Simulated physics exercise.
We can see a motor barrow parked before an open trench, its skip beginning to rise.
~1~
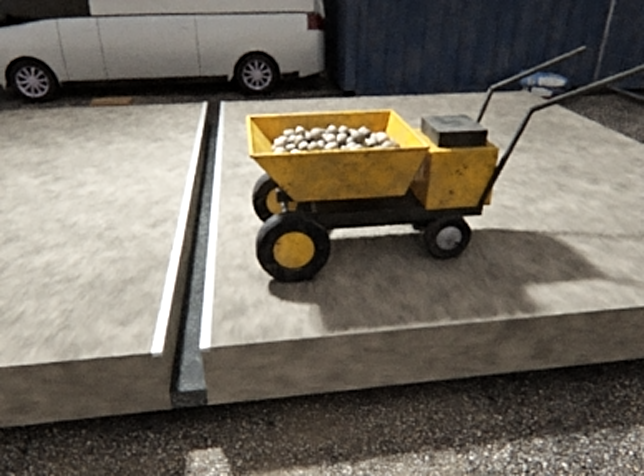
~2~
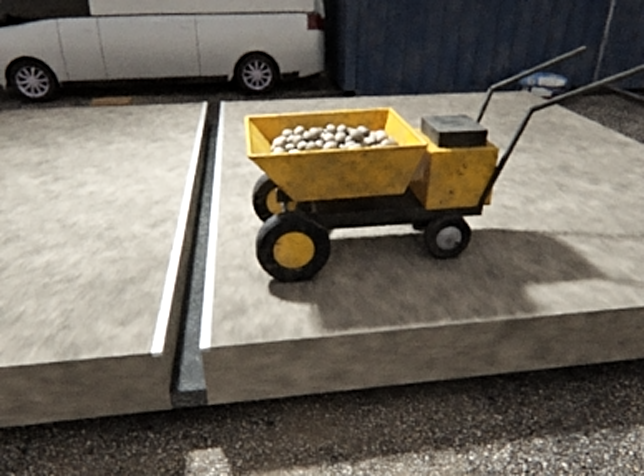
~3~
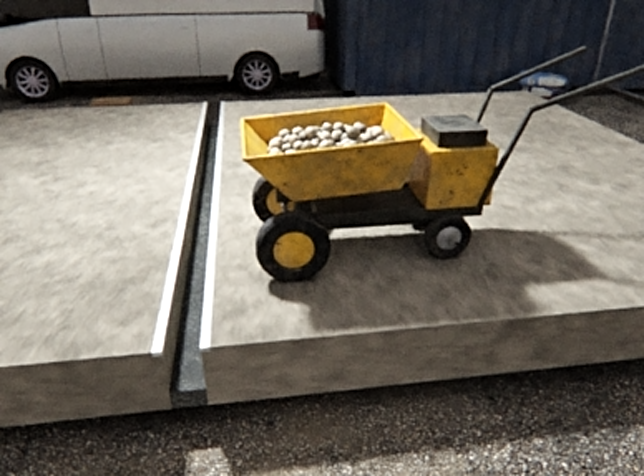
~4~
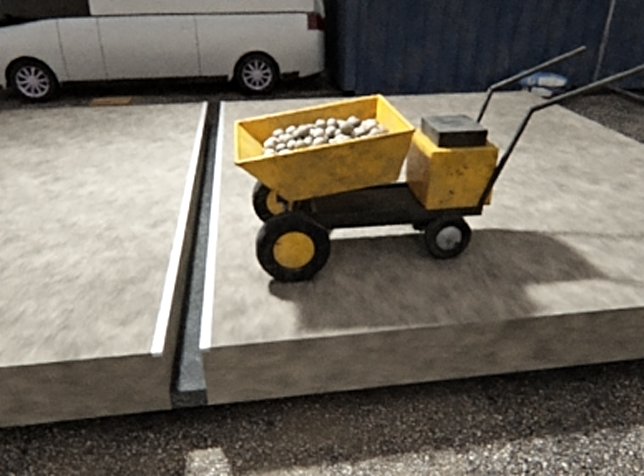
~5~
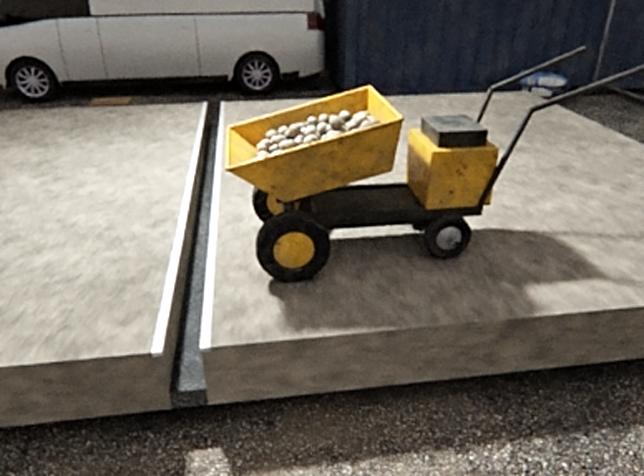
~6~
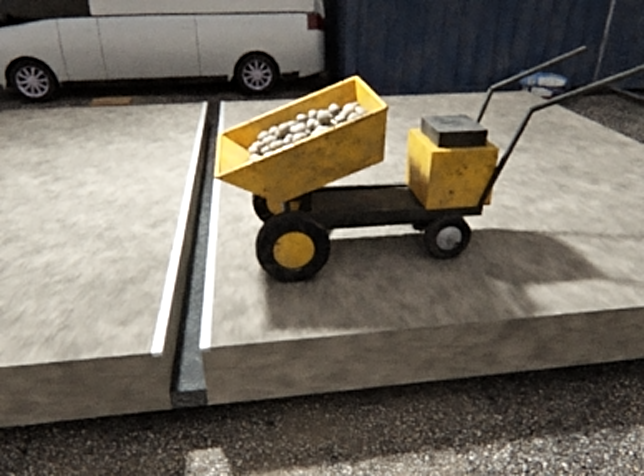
A yellow motor barrow with black tyres and dark handles stands on a pale concrete slab, its skip full of whitish-grey pebbles, just right of a narrow dark trench. Seen from slightly above and side-on, a white van is parked behind at left, beside a dark blue wall. The skip tilts slowly leftward, its rear rising off the chassis, while the wheels and camera stay still.
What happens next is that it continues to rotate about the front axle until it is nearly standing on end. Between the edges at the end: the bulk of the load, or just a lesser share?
A lesser share.
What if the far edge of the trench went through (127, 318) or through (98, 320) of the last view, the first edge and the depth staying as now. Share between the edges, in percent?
About 90 %, then 100 %.
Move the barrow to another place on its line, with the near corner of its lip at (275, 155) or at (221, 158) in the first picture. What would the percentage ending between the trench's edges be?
The first gives close to 70 per cent and the second 0 per cent.
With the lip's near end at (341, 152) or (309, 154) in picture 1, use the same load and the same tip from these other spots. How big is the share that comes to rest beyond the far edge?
In order, close to 0 and 0 in a hundred.
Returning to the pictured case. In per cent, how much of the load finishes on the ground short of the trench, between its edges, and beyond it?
Short 0, between 30, beyond 45 per cent.
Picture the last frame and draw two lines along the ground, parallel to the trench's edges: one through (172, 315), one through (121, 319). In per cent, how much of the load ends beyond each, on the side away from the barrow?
About 50 percent, then about 20 percent.
Soon after the last picture, skip tipped steeply; all in the skip.
A little later, skip tipped right over; most in the skip; a small part in or heaped over the trench; a small part beyond it; a stray few falling.
Later still, skip tipped right over; about a quarter in the skip; about a quarter in or heaped over the trench; about half beyond it.
By the end, skip tipped right over; about a quarter in the skip; about a third in or heaped over the trench; about half beyond it.
